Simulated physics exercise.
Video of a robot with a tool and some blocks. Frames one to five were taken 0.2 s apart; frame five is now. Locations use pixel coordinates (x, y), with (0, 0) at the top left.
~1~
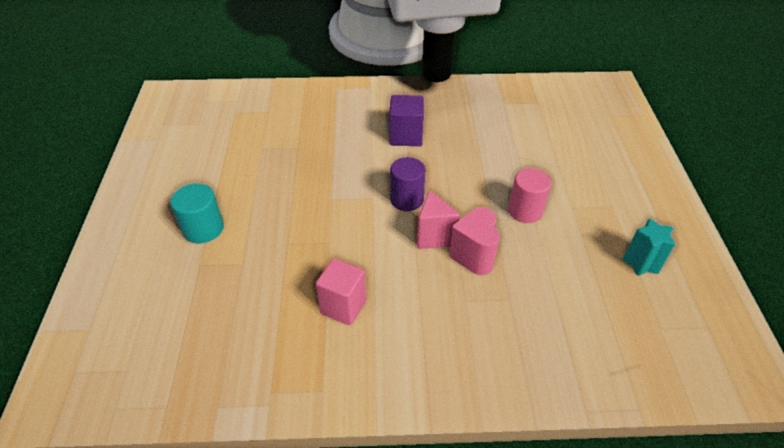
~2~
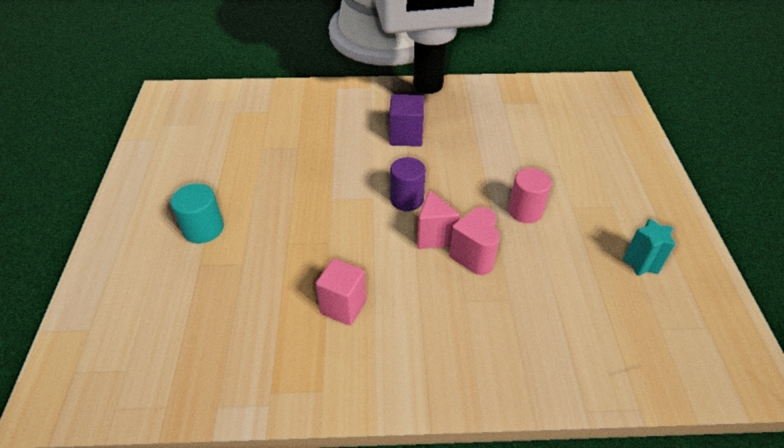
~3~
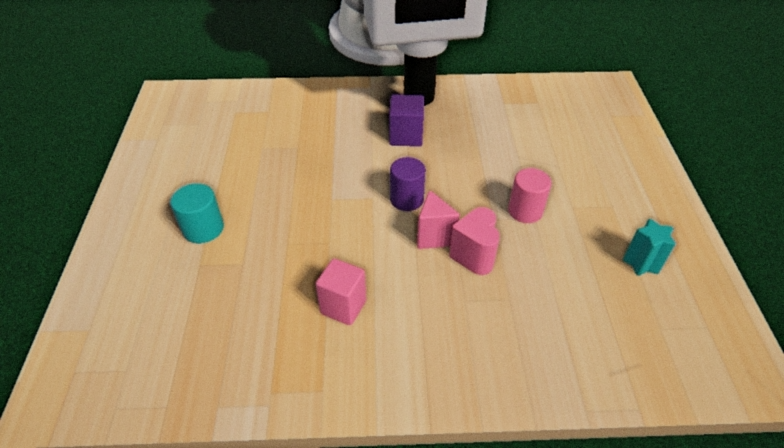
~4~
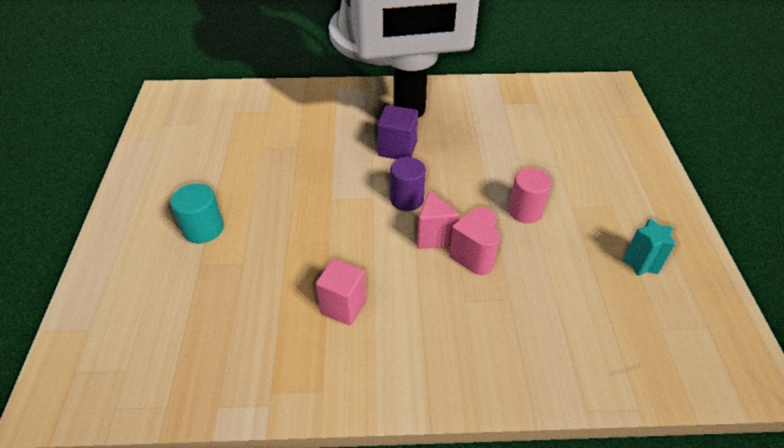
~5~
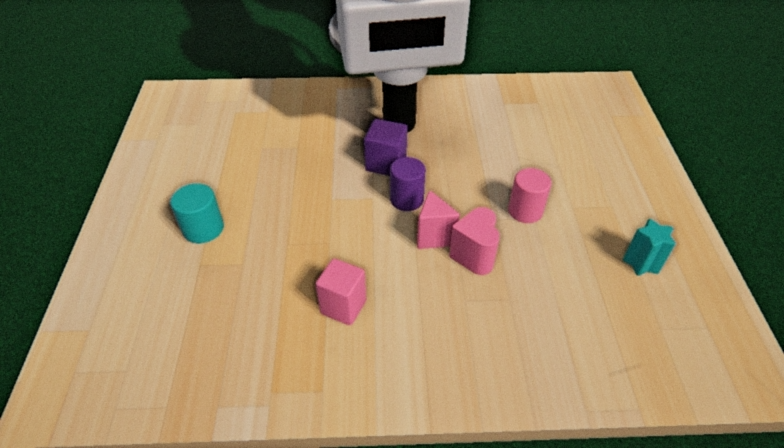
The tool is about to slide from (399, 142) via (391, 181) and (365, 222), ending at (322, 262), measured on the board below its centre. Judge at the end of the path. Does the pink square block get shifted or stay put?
Put simply, it stays right there.
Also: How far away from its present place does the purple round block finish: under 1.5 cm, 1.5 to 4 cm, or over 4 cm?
Its displacement is between 1.5 and 4 cm.
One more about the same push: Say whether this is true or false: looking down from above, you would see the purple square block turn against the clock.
My answer: False.
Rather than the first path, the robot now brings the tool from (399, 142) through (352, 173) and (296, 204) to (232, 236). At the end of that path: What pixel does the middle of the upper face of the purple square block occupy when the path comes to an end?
Its top middle: (351, 172).
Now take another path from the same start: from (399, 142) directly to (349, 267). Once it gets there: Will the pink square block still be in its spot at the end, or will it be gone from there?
Here's my answer: The pink square block remains in position.
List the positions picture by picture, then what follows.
Tool's lower end (436, 75); pink square block (340, 276); purple square block (407, 104); purple round block (408, 167), in the first picture.
Tool (428, 86); blocks still, in the second picture.
Tool (419, 98); blocks still, in the third picture.
Tool (410, 111); purple square block (398, 117), in the fourth picture.
Tool (399, 125); pink square block (340, 276); purple square block (386, 131); purple round block (408, 167), in the fifth picture.
What follows on the original path. One third of the way, tool (390, 165); purple square block (362, 167), turned 35° clockwise; purple round block (409, 171).
Two thirds of the way, tool (364, 206); purple square block (323, 197), turned 70° clockwise; purple round block (409, 187).
At the end, tool (320, 245); pink square block still; purple square block (295, 207), turned 110° clockwise; purple round block (409, 187).
